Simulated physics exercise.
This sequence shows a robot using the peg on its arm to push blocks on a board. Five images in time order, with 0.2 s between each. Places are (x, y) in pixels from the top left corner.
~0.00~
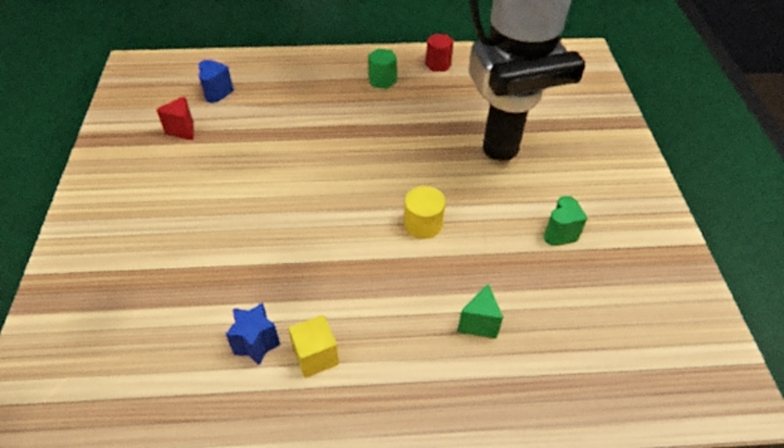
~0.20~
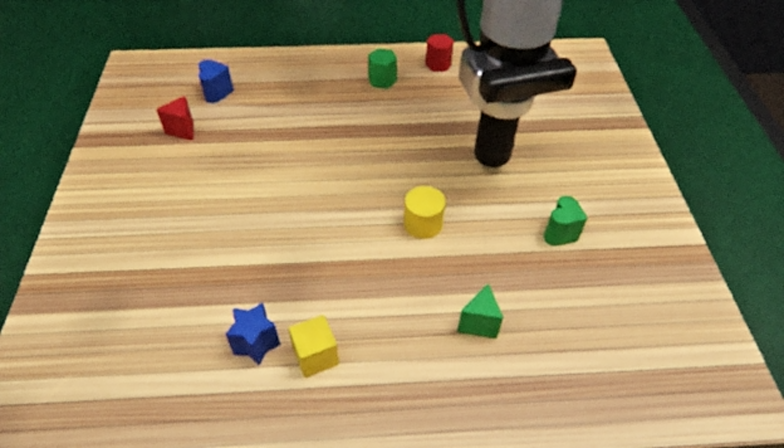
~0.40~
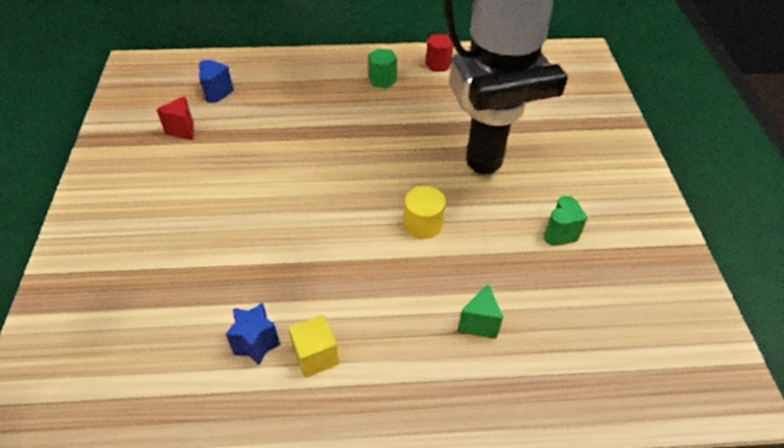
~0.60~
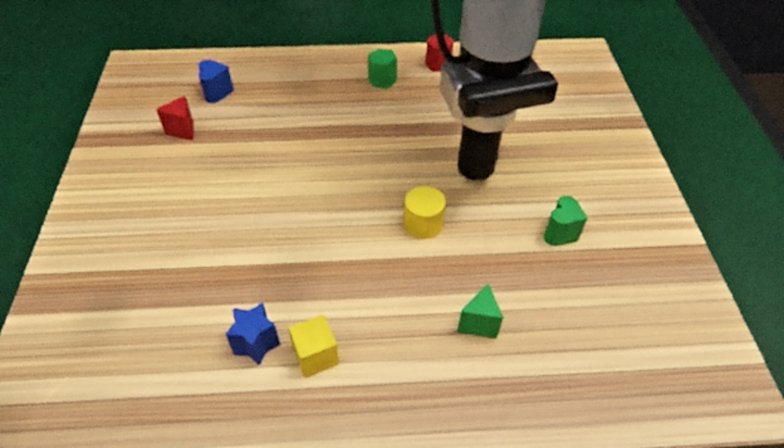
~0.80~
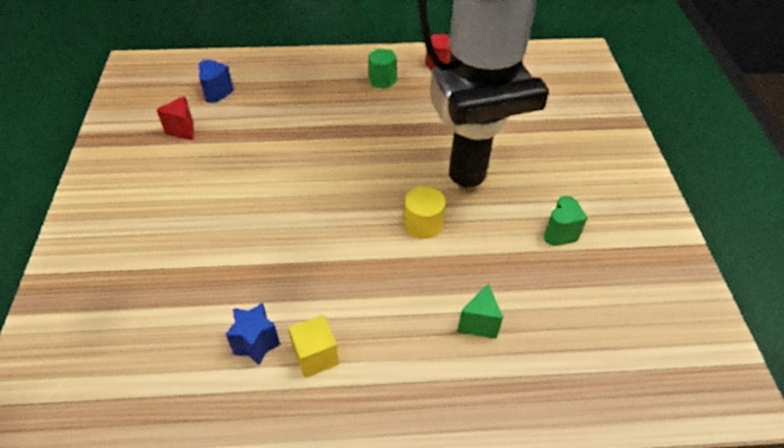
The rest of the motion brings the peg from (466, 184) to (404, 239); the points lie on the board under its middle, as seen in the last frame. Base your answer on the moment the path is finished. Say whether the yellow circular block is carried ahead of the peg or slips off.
As far as I can tell, the yellow circular block is still leading the way in front of the peg.
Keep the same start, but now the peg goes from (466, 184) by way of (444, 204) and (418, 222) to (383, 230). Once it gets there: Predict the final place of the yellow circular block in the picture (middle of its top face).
The centre of its top face lies at (376, 239).
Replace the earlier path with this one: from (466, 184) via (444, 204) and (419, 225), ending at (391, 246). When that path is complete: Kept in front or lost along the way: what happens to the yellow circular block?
Carried ahead at the end.
What follows on the original path. Halfway along, peg (436, 201); yellow circular block (414, 211).
At the end, peg (404, 230); yellow circular block (381, 244).
